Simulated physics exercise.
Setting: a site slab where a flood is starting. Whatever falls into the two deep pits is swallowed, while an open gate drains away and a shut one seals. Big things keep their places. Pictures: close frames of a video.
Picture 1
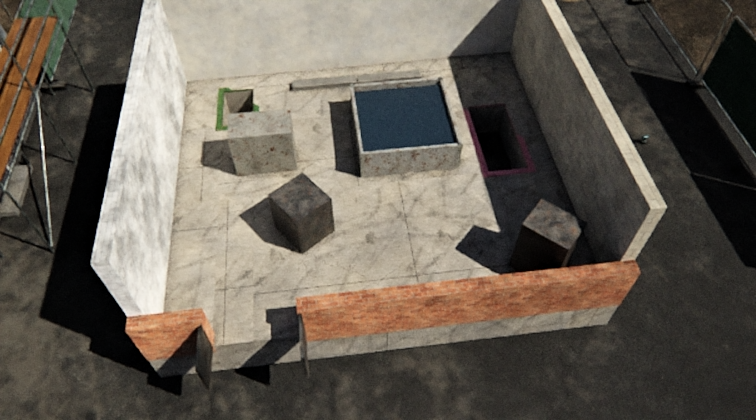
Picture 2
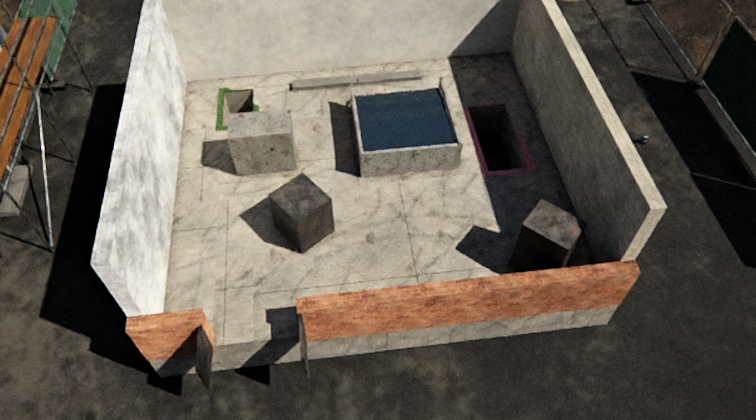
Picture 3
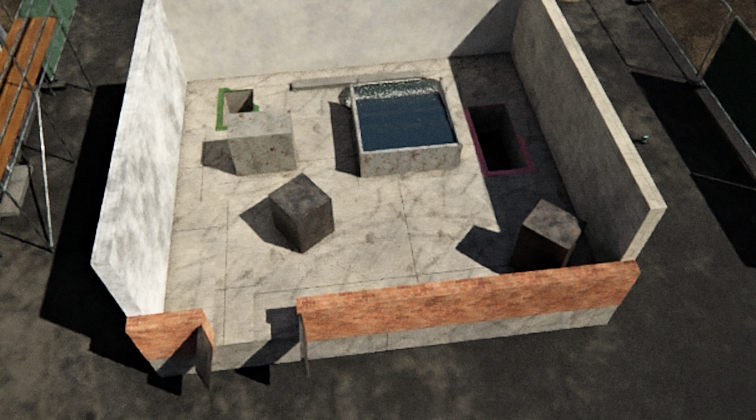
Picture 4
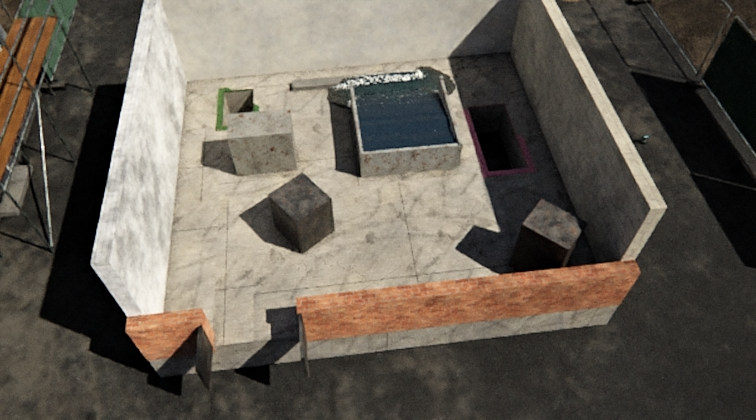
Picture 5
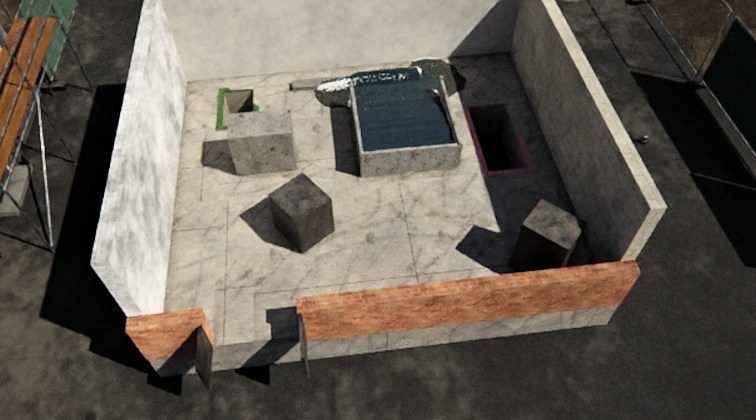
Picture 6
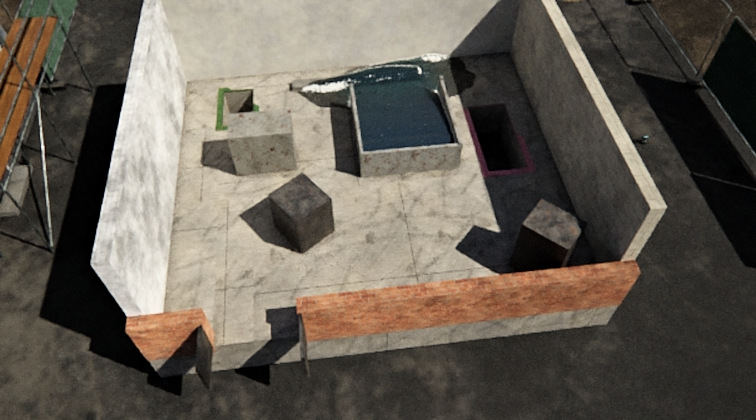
A walled concrete slab, seen from high above at a fixed angle, has pale walls around it and a low orange brick wall in front. A tank of dark blue water stands toward the back, between a grey block and a dark red-edged opening, with two darker blocks nearer. The water lies still, then foams over the tank's far side and spreads both ways along the back wall.
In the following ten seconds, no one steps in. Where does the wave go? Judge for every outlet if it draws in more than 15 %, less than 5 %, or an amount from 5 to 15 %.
My call: The gate draws in less than 5 %; the green pit draws in more than 15 %; the pink pit draws in more than 15 %.
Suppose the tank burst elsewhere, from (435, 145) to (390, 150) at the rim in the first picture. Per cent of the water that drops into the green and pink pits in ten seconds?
Shares: Green at 2 percent, pink at 8 percent.
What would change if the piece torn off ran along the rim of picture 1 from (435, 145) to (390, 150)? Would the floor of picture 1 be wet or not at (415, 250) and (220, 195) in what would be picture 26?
Respectively: Swamped and spared.
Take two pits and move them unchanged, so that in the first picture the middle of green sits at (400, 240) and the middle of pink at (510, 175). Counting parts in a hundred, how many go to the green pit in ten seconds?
Out of every hundred parts, the green pit gets 0.
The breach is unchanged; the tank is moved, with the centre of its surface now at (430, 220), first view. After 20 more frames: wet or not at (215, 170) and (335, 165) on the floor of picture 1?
Untouched, swamped.
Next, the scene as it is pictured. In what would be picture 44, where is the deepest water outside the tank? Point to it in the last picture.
About at (567, 290).
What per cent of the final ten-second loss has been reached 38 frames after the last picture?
Roughly 70 percent of it.
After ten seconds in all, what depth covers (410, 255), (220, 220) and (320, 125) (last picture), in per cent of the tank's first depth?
Respectively 0, 2 and 2 per cent.
A moment on, water covers 15 % of the floor; the gate 0 %, the green pit 0 %, the pink pit 0 %.
Next, water covers 20 % of the floor; the gate 0 %, the green pit 3 %, the pink pit 0 %.
Then, water covers 35 % of the floor; the gate 0 %, the green pit 12 %, the pink pit 3 %.
Later, water covers 45 % of the floor; the gate 0 %, the green pit 20 %, the pink pit 16 %.
In the end, water covers 50 % of the floor; the gate 2 %, the green pit 27 %, the pink pit 23 %.
